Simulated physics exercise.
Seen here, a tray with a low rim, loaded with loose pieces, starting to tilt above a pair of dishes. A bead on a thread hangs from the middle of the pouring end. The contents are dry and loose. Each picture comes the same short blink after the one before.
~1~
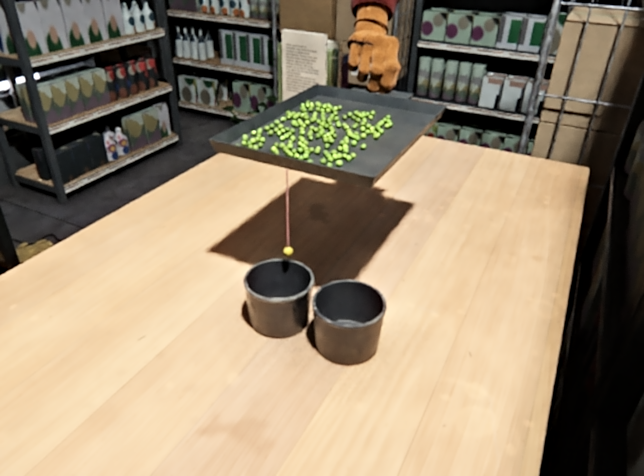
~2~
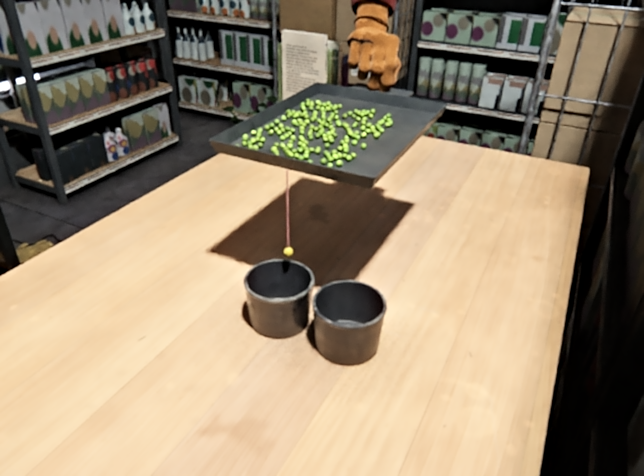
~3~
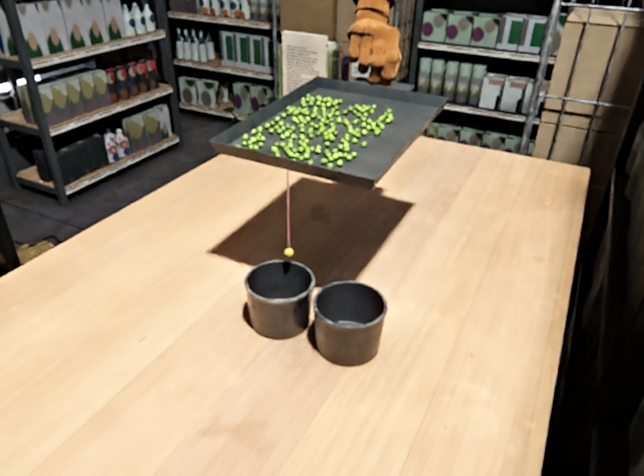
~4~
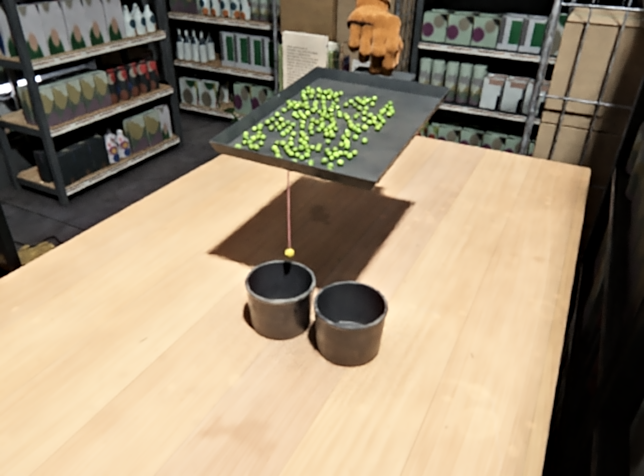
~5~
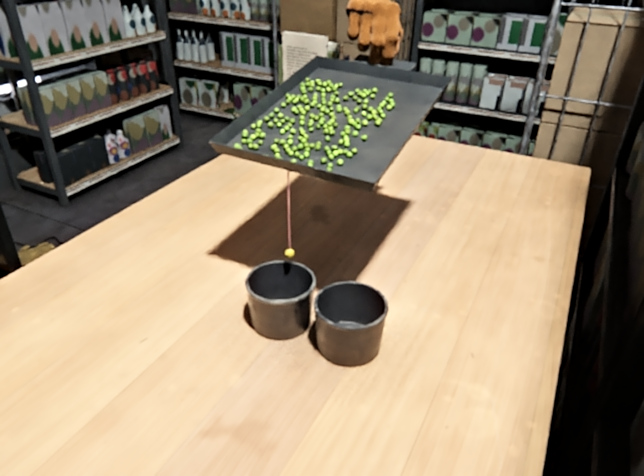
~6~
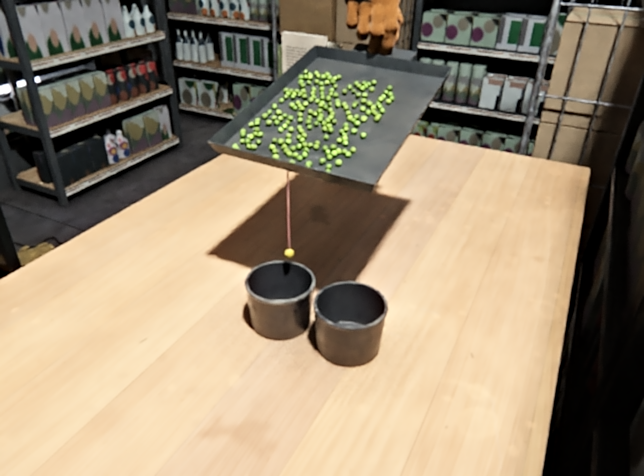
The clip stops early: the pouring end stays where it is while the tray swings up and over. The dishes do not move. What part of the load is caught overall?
In the dishes lies more than half of it.
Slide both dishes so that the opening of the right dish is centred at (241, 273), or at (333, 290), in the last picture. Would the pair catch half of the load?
One: Below a half. Two: More than half.
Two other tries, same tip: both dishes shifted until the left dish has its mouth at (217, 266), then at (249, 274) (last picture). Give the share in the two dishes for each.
In turn 60 and 80 in a hundred.
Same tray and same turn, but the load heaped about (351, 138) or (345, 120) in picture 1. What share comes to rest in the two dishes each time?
Roughly 90 per cent, and 80 per cent.
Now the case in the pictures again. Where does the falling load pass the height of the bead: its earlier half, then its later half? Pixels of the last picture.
The first part at (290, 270); the rest at (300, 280).
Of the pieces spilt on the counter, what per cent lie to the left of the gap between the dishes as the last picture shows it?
Close to 90 per cent.
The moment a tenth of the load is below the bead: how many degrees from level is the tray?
Near 85 degrees.
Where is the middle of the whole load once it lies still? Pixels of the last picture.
Close to (291, 322).
Just after the last frame, tray tipped steeply; almost all on the tray; just a few in the right dish; just a few in the left dish; just a few outside both; just a few in the air.
A moment on, tray tipped right over; about a tenth on the tray; roughly a quarter in the right dish; roughly a third in the left dish; about a tenth outside both; roughly a quarter in the air.
Further on, tray tipped past a quarter turn; roughly a third in the right dish; roughly a third in the left dish; roughly a quarter outside both.
When it is over, tray tipped past a quarter turn; roughly a third in the right dish; roughly a third in the left dish; roughly a quarter outside both.
